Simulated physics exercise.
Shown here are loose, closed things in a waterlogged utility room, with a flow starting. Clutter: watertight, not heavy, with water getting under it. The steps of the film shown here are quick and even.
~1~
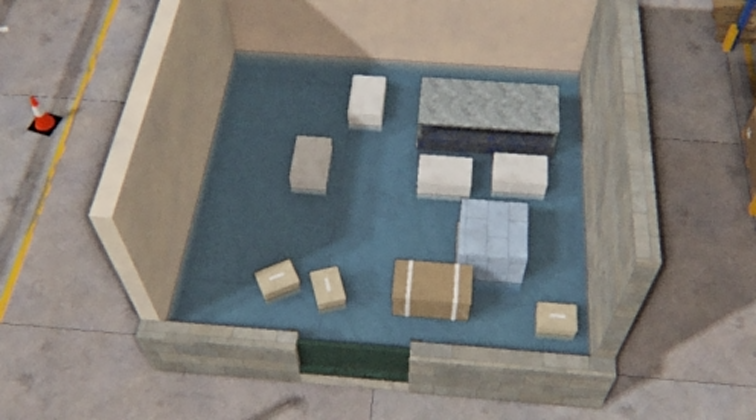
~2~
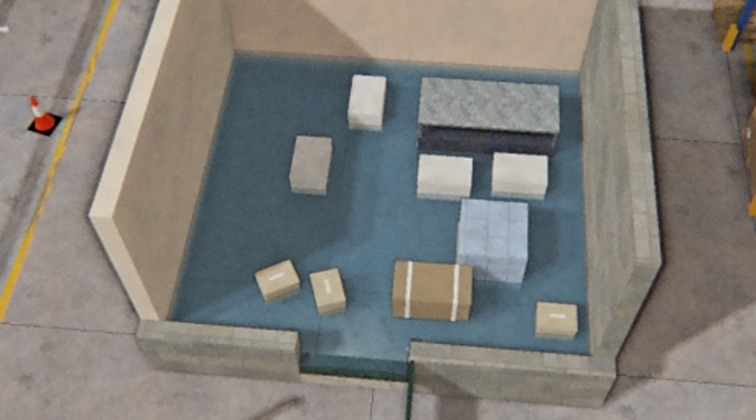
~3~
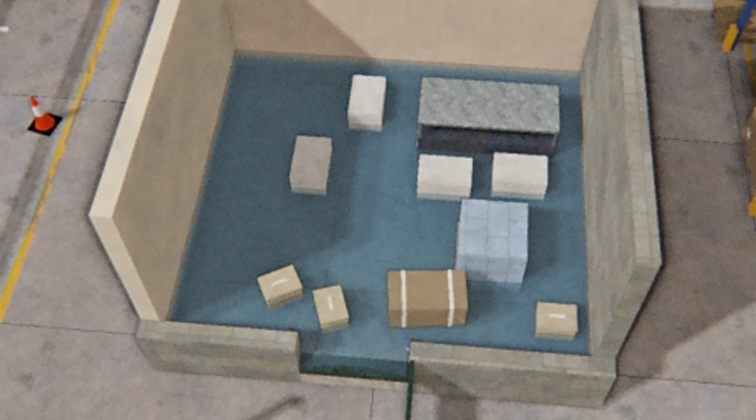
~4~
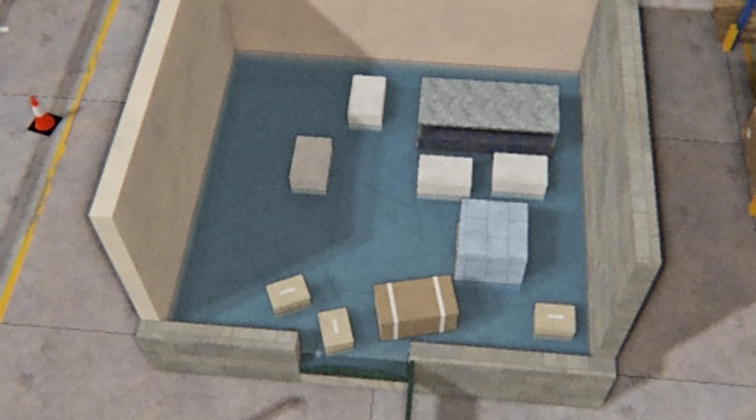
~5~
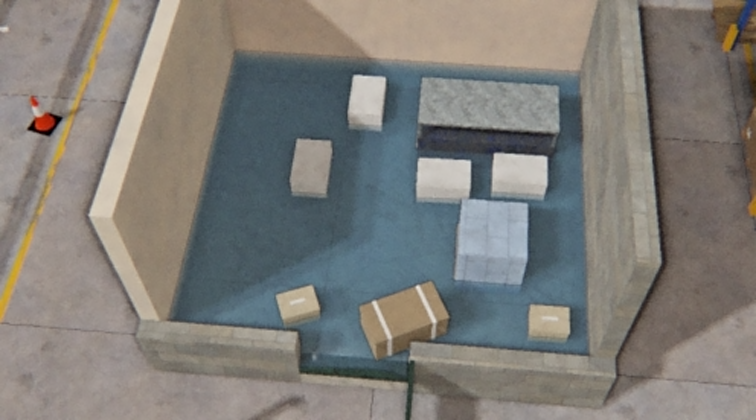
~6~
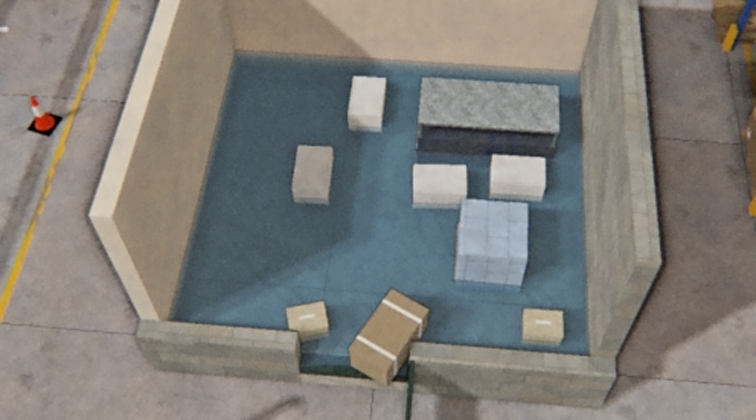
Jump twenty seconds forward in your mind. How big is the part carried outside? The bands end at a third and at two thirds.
What's gone ends up two thirds or over of the lot.
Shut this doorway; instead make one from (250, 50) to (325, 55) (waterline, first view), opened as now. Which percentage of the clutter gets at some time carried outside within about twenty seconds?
Result: 40 per cent.
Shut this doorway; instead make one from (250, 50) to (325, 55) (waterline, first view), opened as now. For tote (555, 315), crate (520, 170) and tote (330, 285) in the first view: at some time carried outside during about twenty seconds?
First never exits, second never exits, third never exits.
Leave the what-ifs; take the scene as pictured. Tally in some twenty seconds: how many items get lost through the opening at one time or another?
Tally: 6.
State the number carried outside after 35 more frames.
6 of them.
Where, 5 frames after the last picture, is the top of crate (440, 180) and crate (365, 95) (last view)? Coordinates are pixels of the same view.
Near (428, 203) and (359, 121).
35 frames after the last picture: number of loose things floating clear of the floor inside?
It comes to 2.
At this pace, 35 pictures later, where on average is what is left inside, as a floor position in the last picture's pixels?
I'd put it roughly at (408, 214).
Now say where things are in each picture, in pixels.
In the first picture, a trunk at (433, 281) floats; a tote at (277, 277) floats; 0 of 8 have shifted.
In the second picture, a trunk at (433, 282), afloat; a tote at (277, 277) floats; 0 of 8 have shifted.
In the third picture, a trunk at (427, 290) floats, close to its start; a tote at (280, 283) floats, close to its start; 3 of 8 have shifted.
In the fourth picture, a trunk at (416, 299) floats, close to its start; a tote at (288, 292) floats, close to its start; 3 of 8 have shifted.
In the fifth picture, a trunk at (404, 312), afloat, a stride from its start; a tote at (298, 302) floats, a stride from its start; 4 of 8 have shifted.
In the sixth picture, a trunk at (389, 329) floats, a stride from its start; a tote at (307, 317), afloat, a stride from its start; 6 of 8 have shifted.
A moment on, 2 of 8 are out; 6 afloat.
Next, 2 of 8 are out; 6 afloat.
Later, 6 of 8 are out; 2 afloat.
In the end, 6 of 8 are out; 2 afloat.
